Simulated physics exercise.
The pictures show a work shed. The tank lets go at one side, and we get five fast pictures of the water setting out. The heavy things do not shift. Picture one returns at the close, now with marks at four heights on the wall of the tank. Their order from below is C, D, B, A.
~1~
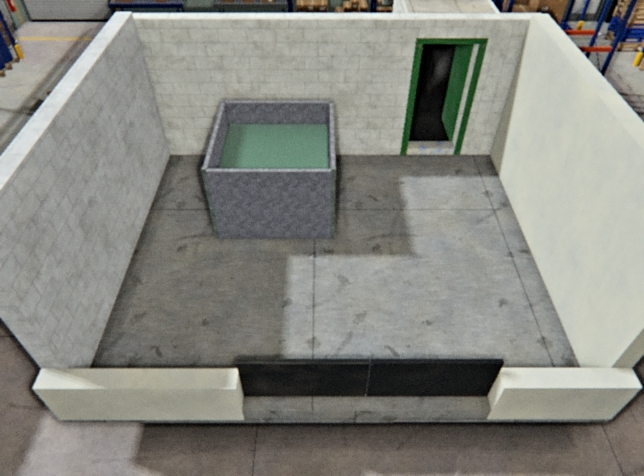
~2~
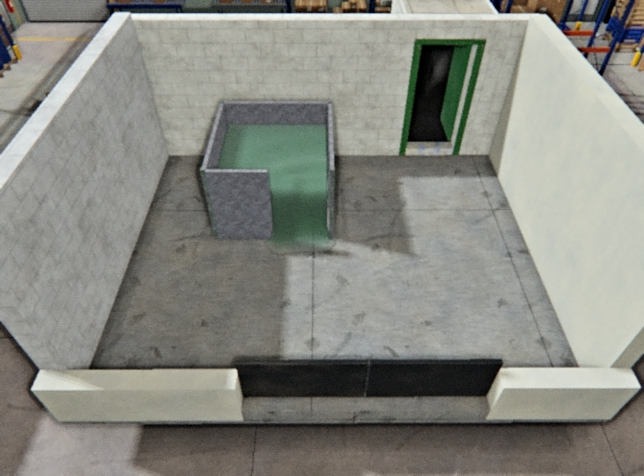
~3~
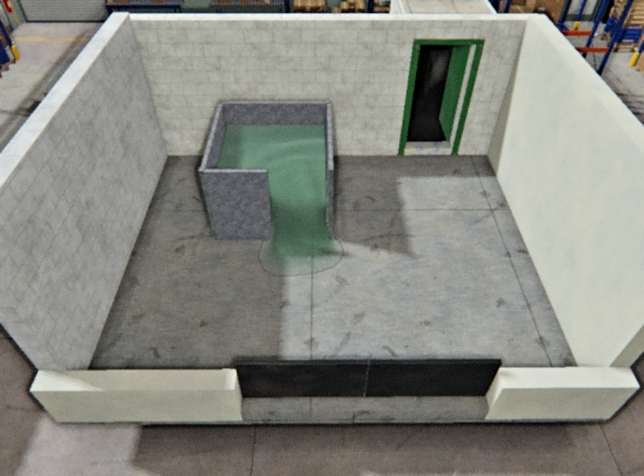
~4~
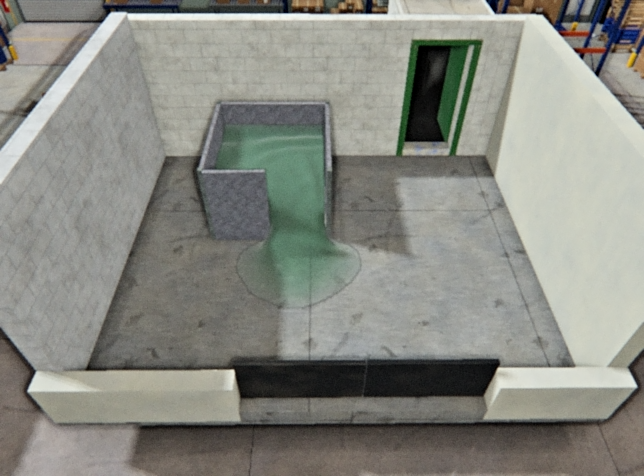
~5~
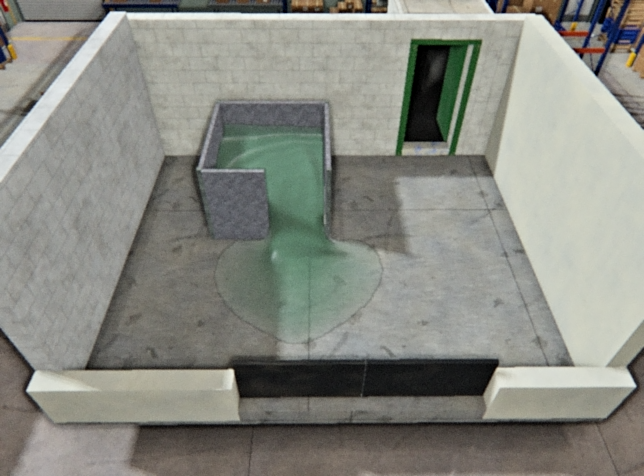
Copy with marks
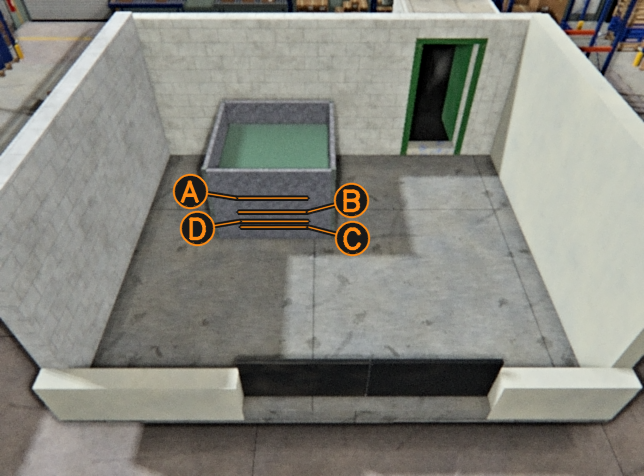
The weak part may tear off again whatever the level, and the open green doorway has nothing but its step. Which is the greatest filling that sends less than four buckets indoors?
Level A.
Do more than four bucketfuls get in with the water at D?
No, not at all.
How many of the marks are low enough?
All four.
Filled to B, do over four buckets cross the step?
No.
On the marked copy, A at (271, 198); B at (273, 212); C at (274, 227); D at (274, 221); from the bottom up C, D, B, A.
For level A, a splash gets over, under a bucket.
For level B, nothing gets over.
For level C, nothing gets over.
For level D, nothing gets over.
